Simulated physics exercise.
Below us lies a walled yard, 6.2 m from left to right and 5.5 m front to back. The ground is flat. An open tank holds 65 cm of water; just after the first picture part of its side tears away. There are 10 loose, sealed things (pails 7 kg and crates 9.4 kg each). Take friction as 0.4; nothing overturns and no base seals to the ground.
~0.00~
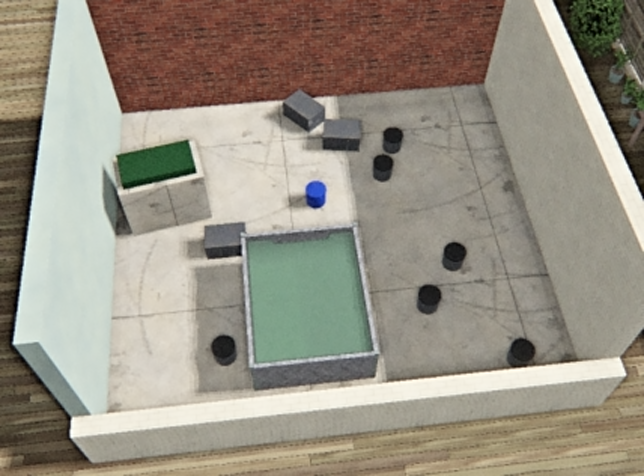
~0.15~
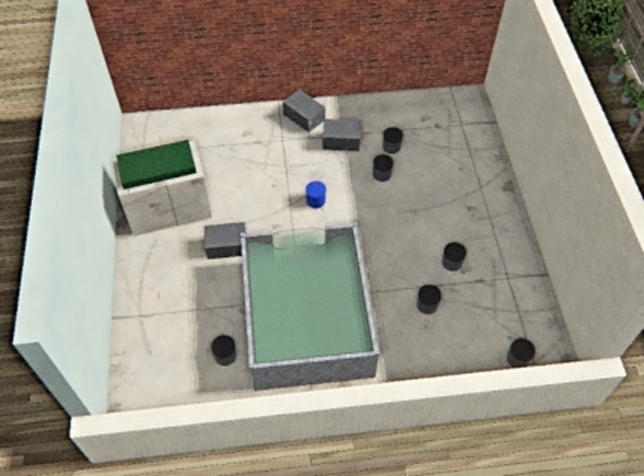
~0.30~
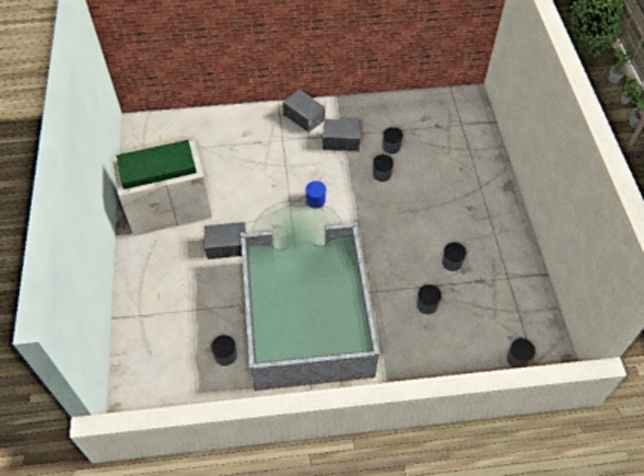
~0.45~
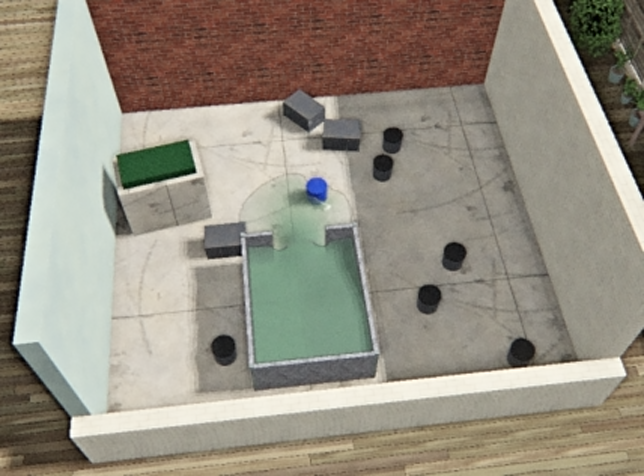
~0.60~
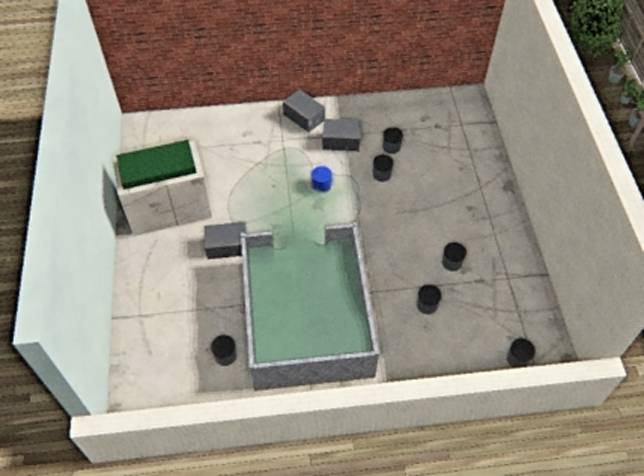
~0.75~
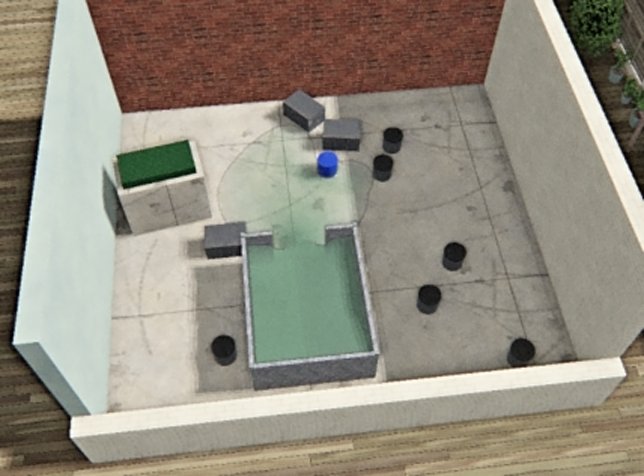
A walled yard with a brick back wall and flat concrete ground is seen from high above, the view fixed. A rectangular tank of greenish water stands near the front, a blue pail behind it, grey crates and dark pails around, and a green-topped block at left. The tank's back side opens, water spreads out in a widening fan, and the blue pail slides away toward the back right.
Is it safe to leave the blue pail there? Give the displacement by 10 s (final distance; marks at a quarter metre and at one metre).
The blue pail travels far.
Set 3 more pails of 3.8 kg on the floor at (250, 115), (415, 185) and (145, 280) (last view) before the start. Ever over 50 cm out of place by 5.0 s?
In that order: Past it, short of it, less.
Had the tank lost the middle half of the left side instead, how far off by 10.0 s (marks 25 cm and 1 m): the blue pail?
Then the blue pail slides a little.
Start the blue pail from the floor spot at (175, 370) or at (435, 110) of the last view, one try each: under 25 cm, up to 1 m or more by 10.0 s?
In that order: It barely shifts; it ends far away.
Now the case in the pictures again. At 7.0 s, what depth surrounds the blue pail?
Roughly 4 cm.
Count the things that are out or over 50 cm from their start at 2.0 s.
By then 4.
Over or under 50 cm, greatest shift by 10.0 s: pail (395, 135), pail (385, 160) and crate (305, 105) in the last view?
In turn: Over, over, past it.
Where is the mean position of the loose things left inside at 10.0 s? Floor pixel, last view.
Near (417, 265).
After 2.0 s the blue pail is near (362, 105), 1.9 m from its start, aground; 2 afloat.
After 4.5 s the blue pail is near (454, 118), 2.7 m from its start, aground; 2 afloat.
After 7.0 s the blue pail is near (466, 167), 2.4 m from its start, aground; 1 afloat.
After 10.0 s the blue pail is near (460, 176), 2.2 m from its start, aground; 2 afloat.
